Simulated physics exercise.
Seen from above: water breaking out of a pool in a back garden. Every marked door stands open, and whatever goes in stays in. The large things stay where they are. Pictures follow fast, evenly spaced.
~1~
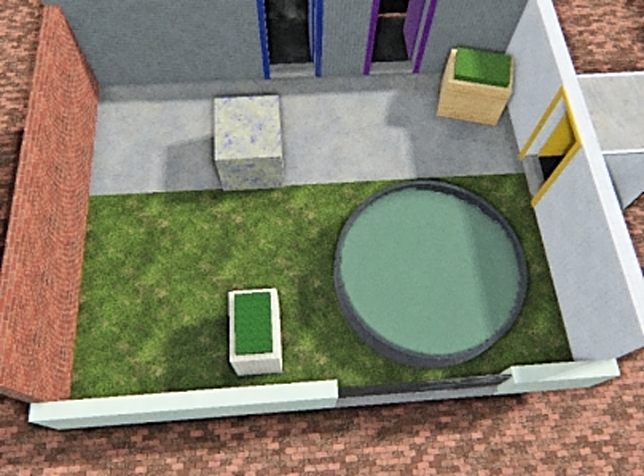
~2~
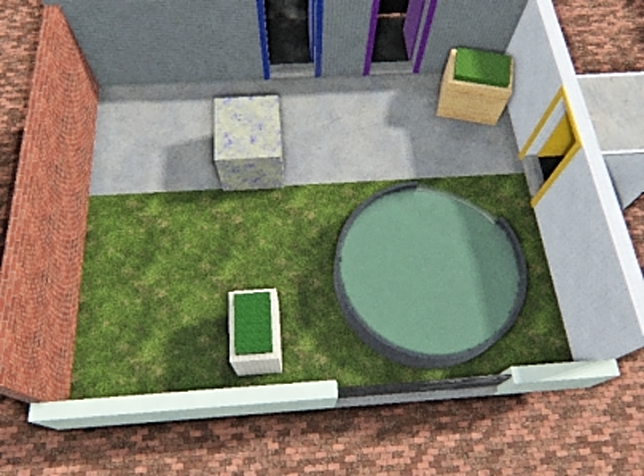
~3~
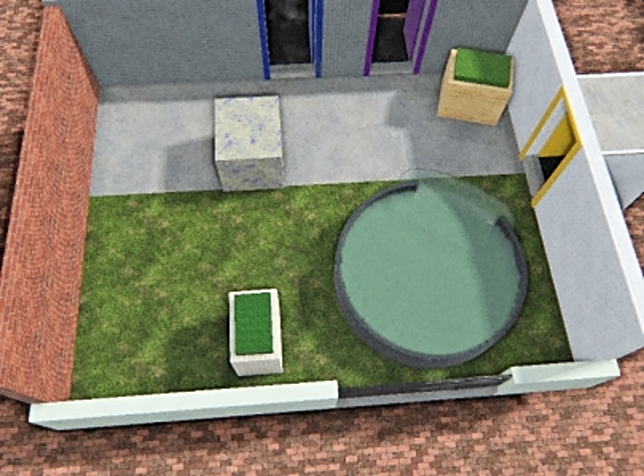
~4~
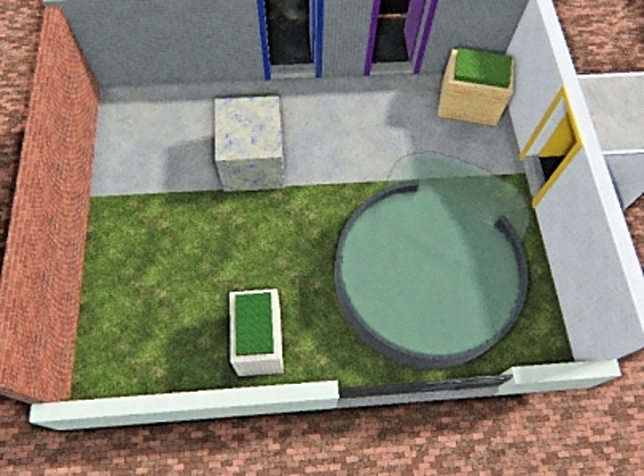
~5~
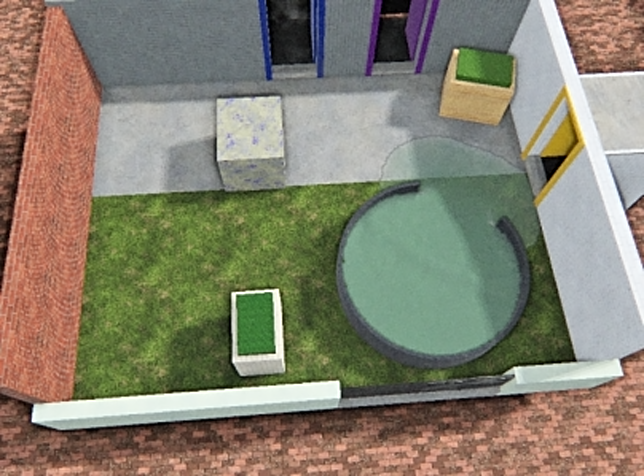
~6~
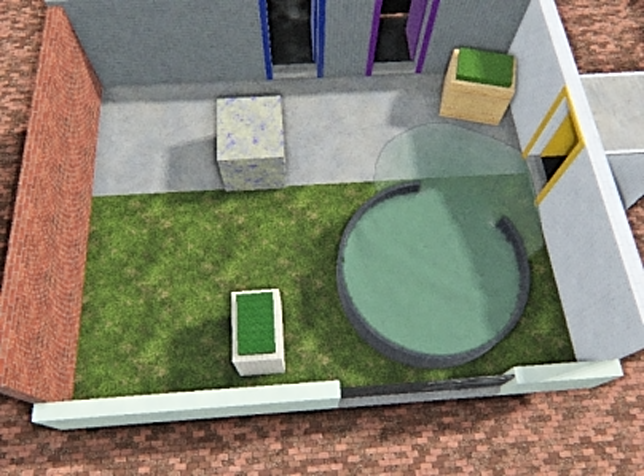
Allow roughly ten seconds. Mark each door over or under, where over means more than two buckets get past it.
Purple door - over; yellow door - over; blue door - under.
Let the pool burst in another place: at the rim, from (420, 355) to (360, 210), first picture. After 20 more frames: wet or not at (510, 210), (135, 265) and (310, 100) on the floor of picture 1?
One after the other: Free of water, covered, awash.
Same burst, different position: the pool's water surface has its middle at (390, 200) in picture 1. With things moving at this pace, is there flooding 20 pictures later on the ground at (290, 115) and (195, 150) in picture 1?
The first spot is swamped and the second is untouched.
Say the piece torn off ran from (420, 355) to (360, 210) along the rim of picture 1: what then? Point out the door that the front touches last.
The one in yellow.
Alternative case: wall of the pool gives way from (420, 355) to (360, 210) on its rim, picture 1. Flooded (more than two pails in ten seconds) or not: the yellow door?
Yellow: Remains below.
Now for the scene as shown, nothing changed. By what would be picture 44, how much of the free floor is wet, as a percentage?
I reckon around 60 %.
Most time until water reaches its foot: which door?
Answer: The blue-painted one.
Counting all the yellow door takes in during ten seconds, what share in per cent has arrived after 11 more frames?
Roughly 20 per cent.
A moment on, water covers 20 % of the floor; the purple door not reached, the yellow door under two buckets in, the blue door not reached.
Next, water covers 25 % of the floor; the purple door over two buckets in, the yellow door over two buckets in, the blue door not reached.
Then, water covers 35 % of the floor; the purple door far over two buckets in, the yellow door far over two buckets in, the blue door wet at the sill, nothing in.
Later, water covers 60 % of the floor; the purple door far over two buckets in, the yellow door far over two buckets in, the blue door wet at the sill, nothing in.
In the end, water covers 95 % of the floor; the purple door far over two buckets in, the yellow door far over two buckets in, the blue door wet at the sill, nothing in.
